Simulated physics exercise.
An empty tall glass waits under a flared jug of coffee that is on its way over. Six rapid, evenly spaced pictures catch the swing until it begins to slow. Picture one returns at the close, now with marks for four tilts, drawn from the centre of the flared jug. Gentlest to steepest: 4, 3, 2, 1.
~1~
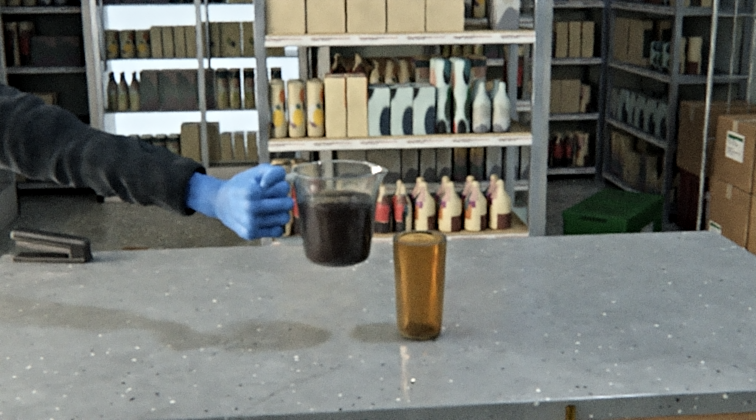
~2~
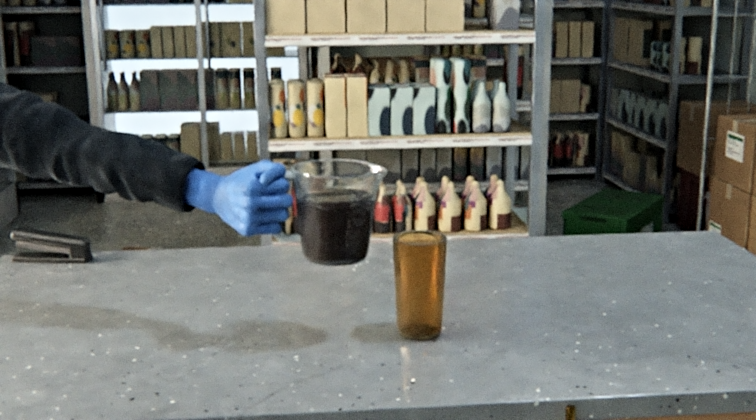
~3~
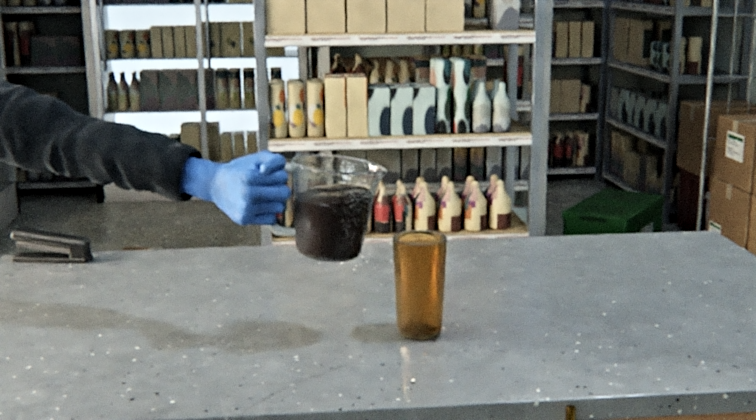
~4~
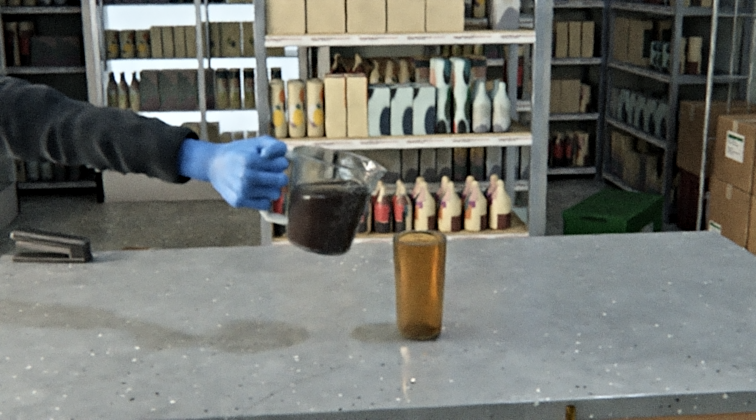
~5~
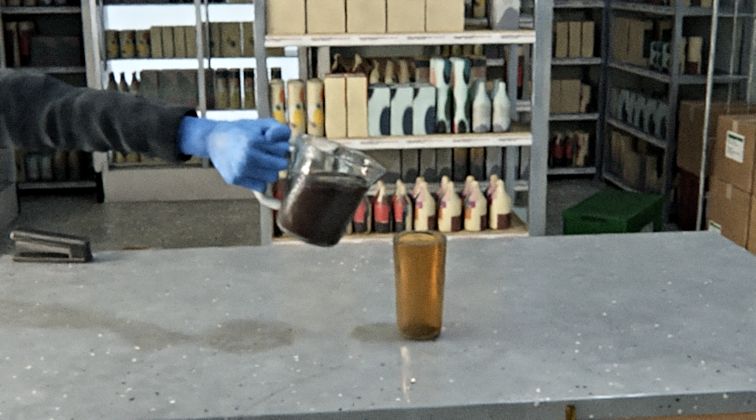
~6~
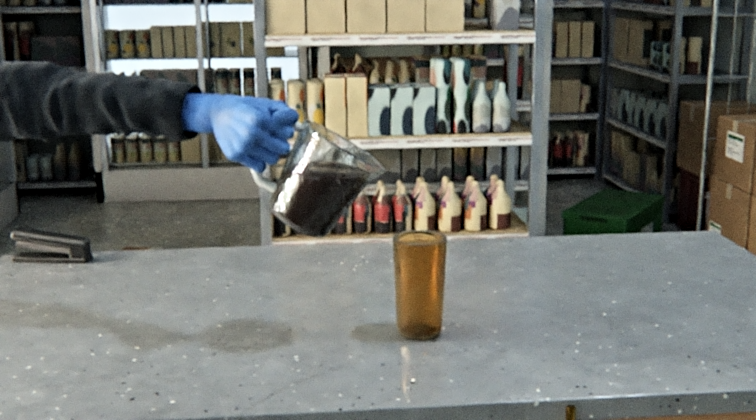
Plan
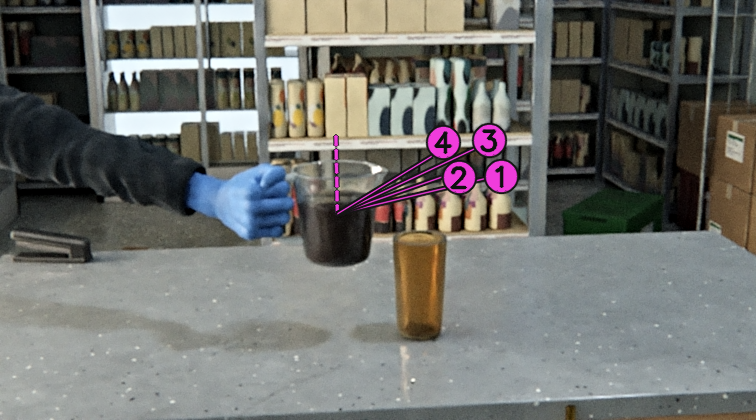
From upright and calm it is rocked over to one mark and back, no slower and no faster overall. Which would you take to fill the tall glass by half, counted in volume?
Go for 4.
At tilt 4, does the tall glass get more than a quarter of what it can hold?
Yes, clearly.
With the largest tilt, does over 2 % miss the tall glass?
Yes, it does.
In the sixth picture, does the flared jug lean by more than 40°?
No, it does not.
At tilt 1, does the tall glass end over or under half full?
Over.
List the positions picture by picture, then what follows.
In the first picture, upright, lip at (386, 170); rim of the tall glass round (420, 237); nothing has left yet.
In the second picture, upright, lip at (386, 170); nothing has left yet.
In the third picture, tipped about 6°, lip at (386, 170); nothing has left yet.
In the fourth picture, tipped about 13°, lip at (385, 170); nothing has left yet.
In the fifth picture, tipped about 22°, lip at (385, 170); nothing has left yet.
In the sixth picture, tipped about 31°, lip at (384, 170); nothing has left yet.
In magenta, 1 at (484, 178); 2 at (441, 177); 3 at (474, 148); 4 at (431, 156).
For tilt 1, the tall glass ends with about 72 % of what it can hold; 24 % of the coffee is spilt.
For tilt 2, the tall glass ends with about 70 % of what it can hold; 13 % of the coffee is spilt.
For tilt 3, the tall glass ends with about 66 % of what it can hold.
For tilt 4, the tall glass ends with about 49 % of what it can hold.
